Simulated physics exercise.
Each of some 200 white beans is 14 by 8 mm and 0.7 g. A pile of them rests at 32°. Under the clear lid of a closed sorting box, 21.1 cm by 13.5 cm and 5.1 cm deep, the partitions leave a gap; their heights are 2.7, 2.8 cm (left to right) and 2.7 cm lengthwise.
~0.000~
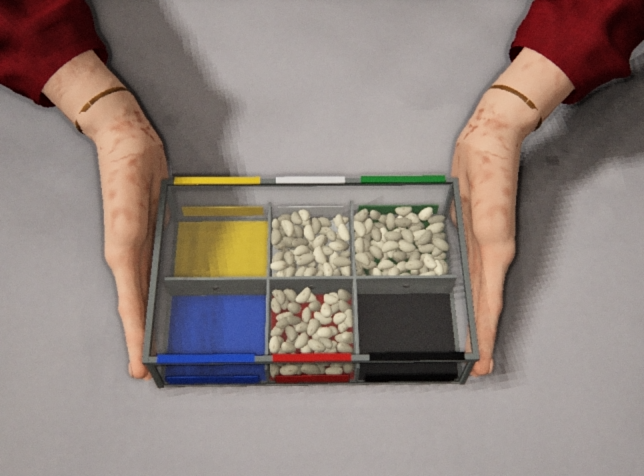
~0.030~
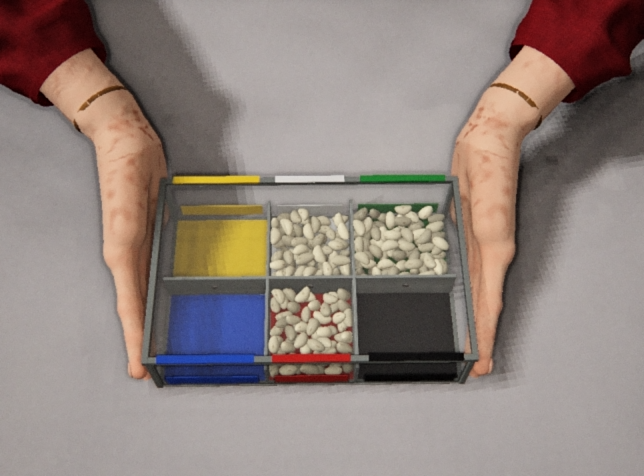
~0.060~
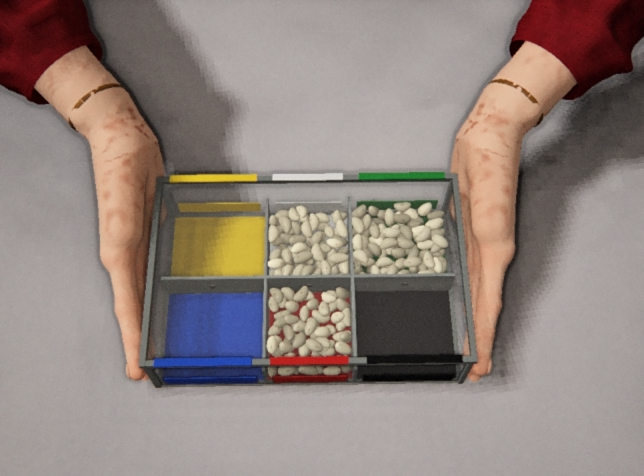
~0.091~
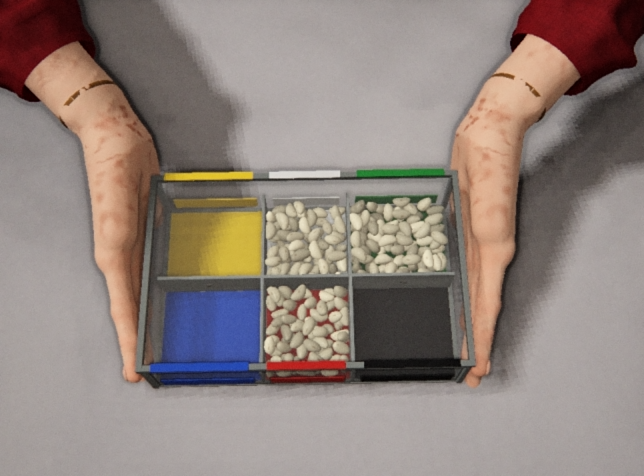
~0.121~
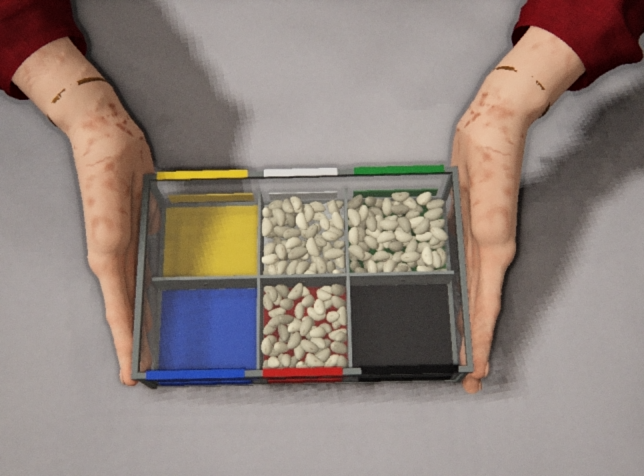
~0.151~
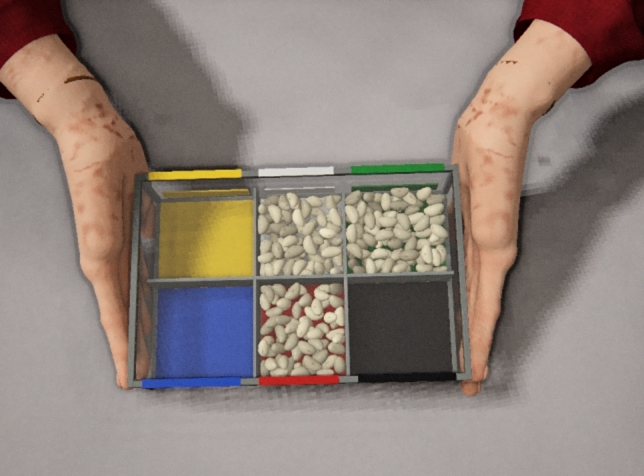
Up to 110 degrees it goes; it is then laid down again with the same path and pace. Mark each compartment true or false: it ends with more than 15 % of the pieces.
Red: True, blue: True, green: False, yellow: False, white: False, black: True.
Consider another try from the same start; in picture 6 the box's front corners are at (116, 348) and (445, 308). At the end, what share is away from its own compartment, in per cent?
About 95 per cent.
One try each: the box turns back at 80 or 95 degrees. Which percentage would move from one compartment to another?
I'd put them near 50 and 65 percent in that order.
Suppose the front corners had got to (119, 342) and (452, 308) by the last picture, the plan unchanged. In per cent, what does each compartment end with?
Each compartment ends with this per cent: Red 0, blue 5, green 10, yellow 70, white 15 and black 0.
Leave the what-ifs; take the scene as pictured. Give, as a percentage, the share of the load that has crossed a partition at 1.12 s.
Near 75 per cent of it.
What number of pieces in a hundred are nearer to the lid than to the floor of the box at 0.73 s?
About 80 per cent.
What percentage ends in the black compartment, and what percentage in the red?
The black one gets 30 per cent and the red one 45 per cent.
After 0.73 s, tilt 110 degrees; red 45 %, blue 10 %, green 20 %, white 10 %, black 15 %.
After 1.12 s, tilt 48 degrees; red 45 %, blue 25 %, black 30 %.
After 1.59 s, tilt 0 degrees; red 45 %, blue 25 %, black 30 %.
At rest (2.0 s), red 45 %, blue 25 %, green 0 %, yellow 0 %, white 0 %, black 30 %.
